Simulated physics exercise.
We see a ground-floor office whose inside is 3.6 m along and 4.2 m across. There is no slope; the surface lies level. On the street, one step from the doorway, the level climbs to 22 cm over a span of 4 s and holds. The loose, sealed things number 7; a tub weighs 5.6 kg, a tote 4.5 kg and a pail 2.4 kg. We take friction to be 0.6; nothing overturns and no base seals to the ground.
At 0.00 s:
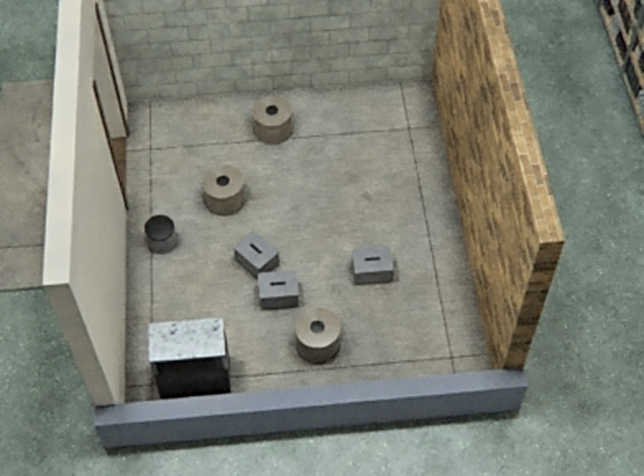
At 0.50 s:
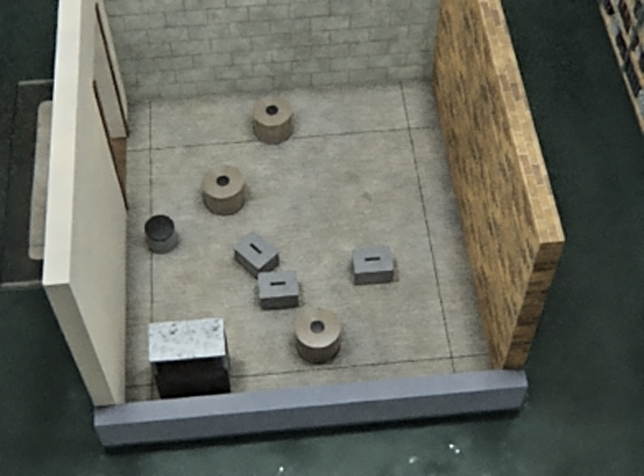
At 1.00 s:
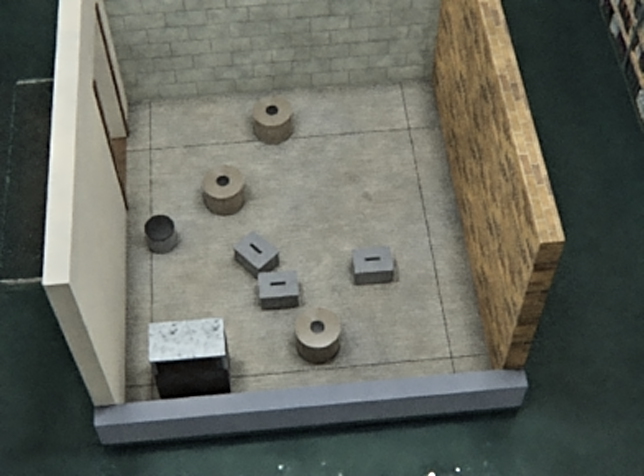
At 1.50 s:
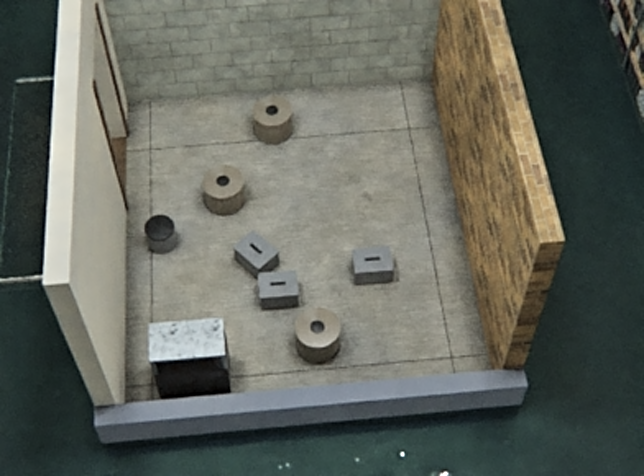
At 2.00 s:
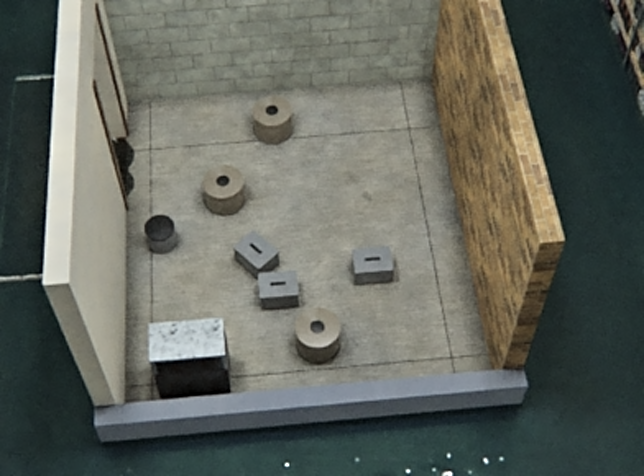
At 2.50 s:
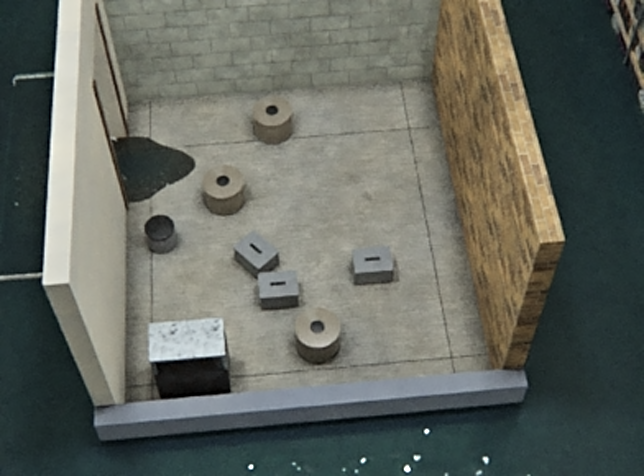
In a small roofless room with a brick wall on the right, the floor outside turned dark and wet, then a dark puddle spread in from the left doorway while the scattered objects stayed put.
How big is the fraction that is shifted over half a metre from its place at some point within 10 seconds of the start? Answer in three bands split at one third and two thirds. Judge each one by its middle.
One third to two thirds.
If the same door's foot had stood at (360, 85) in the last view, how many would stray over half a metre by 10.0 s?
The answer then is 5.
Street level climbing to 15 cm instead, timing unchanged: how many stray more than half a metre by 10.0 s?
I count 2 of them in that case.
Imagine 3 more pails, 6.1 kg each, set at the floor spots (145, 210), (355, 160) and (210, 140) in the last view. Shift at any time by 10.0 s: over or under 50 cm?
Taking them in order, the first is within that distance, the second is beyond that distance and the third is beyond that distance.
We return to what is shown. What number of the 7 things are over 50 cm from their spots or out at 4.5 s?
My count gives 1.
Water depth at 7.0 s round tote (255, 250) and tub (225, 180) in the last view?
First about 2 cm, second about 6 cm.
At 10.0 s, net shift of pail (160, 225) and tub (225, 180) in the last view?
0 cm, 300 cm.
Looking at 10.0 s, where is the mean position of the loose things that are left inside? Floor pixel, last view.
I'd put it close to (313, 310) in the last view.
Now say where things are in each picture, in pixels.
The first frame shows a tub at (223, 181) rests on the ground; a tote at (278, 284), on the bottom; 0.0 m2 under water; 0 of 7 have shifted.
The second frame shows a tub at (223, 181), on the bottom; a tote at (278, 284), on the bottom; 0.0 m2 under water; 0 of 7 have shifted.
The third frame shows a tub at (223, 181), on the bottom; a tote at (278, 284) rests on the ground; 0.0 m2 under water; 0 of 7 have shifted.
The fourth frame shows a tub at (223, 181) rests on the ground; a tote at (278, 284) rests on the ground; water covers 0.0 m2; 0 of 7 have shifted.
The fifth frame shows a tub at (223, 181), on the bottom; a tote at (278, 284), on the bottom; water covers 0.0 m2; 0 of 7 have shifted.
The sixth frame shows a tub at (223, 181) rests on the ground; a tote at (278, 284), on the bottom; water covers 0.4 m2; 0 of 7 have shifted.
After 3.5 s 0 of 7 are over 50 cm from their spots; 0 afloat.
After 4.5 s 1 of 7 are over 50 cm from their spots; 0 afloat.
After 7.0 s 2 of 7 are over 50 cm from their spots; 2 afloat.
After 10.0 s 3 of 7 are over 50 cm from their spots, and 3 have been at some point; 4 afloat.
